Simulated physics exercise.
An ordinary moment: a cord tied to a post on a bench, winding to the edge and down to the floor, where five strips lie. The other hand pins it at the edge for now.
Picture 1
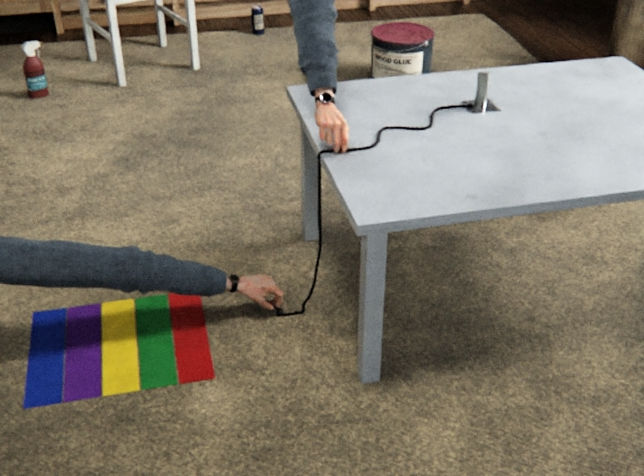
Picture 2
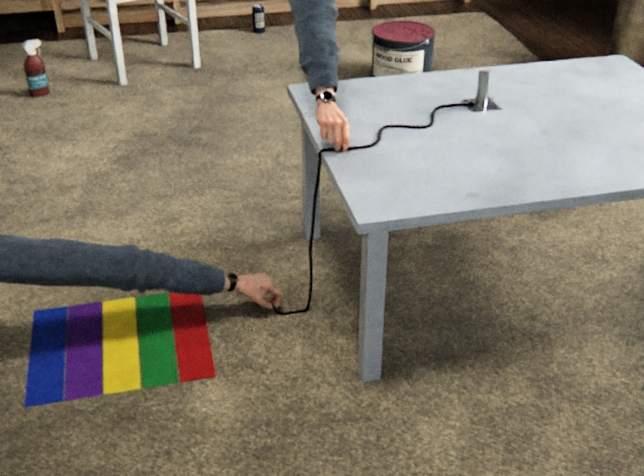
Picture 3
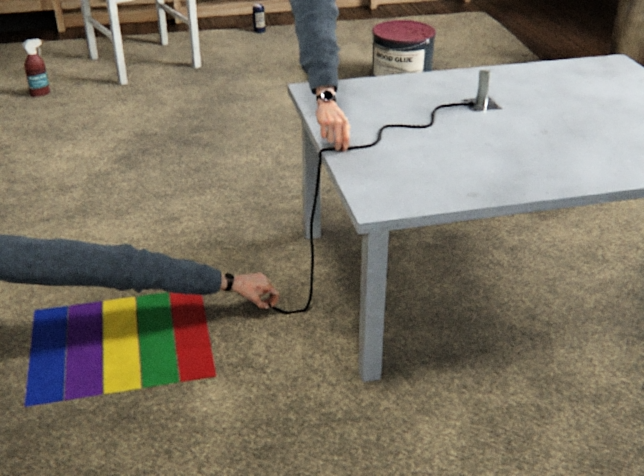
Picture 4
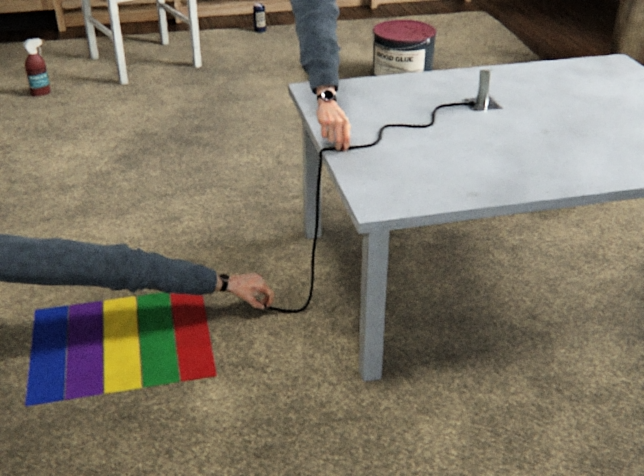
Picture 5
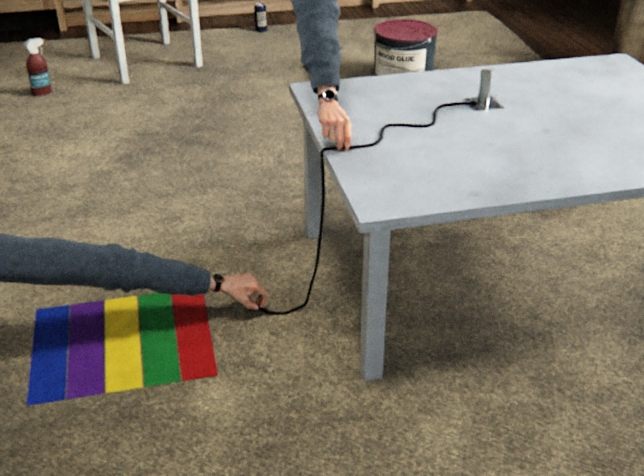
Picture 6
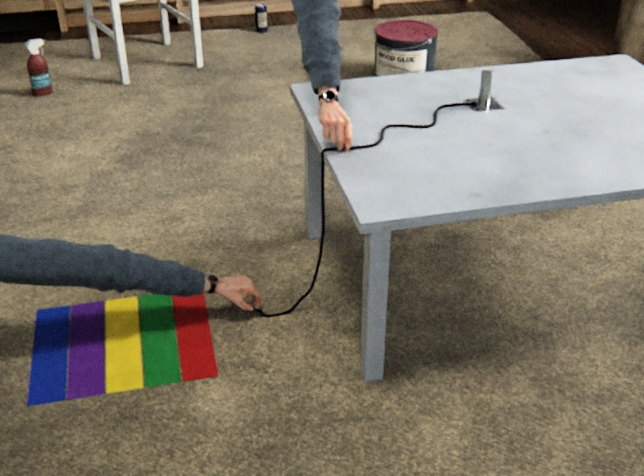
In a carpeted room, a black cord runs from a small metal post on a grey table to the edge, where one hand pins it, then hangs down to a second hand near the floor. The lower hand slowly draws the cord's end a short way left toward the red strip of a coloured row, while the upper hand stays put.
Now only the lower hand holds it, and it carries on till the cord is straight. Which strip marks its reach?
The end stops over the yellow strip.
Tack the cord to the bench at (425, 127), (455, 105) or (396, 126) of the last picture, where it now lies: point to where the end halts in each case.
Try by try, around (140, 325), (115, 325) and (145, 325).
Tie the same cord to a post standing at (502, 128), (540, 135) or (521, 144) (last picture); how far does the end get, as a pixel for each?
Near (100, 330), (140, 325) and (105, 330).
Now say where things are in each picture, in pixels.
End (274, 306); red (195, 363); green (158, 369); yellow (121, 375); purple (83, 381); blue (44, 387), in the first picture.
End (273, 305); cord through (441, 107) (408, 127) (371, 146) (318, 176) (311, 240) (310, 298), in the second picture.
End (270, 305), in the third picture.
End (265, 306); cord through (442, 106) (409, 126) (372, 145) (319, 175) (315, 239) (310, 297), in the fourth picture.
End (259, 306), in the fifth picture.
End (254, 308); cord through (444, 107) (410, 126) (374, 145) (323, 175) (322, 239) (305, 296), in the sixth picture.
Early on, end near (170, 319); over green.
Midway, end near (135, 324); over yellow.
At the end of the slack, end near (114, 327); over yellow. It gets as far as the yellow strip.
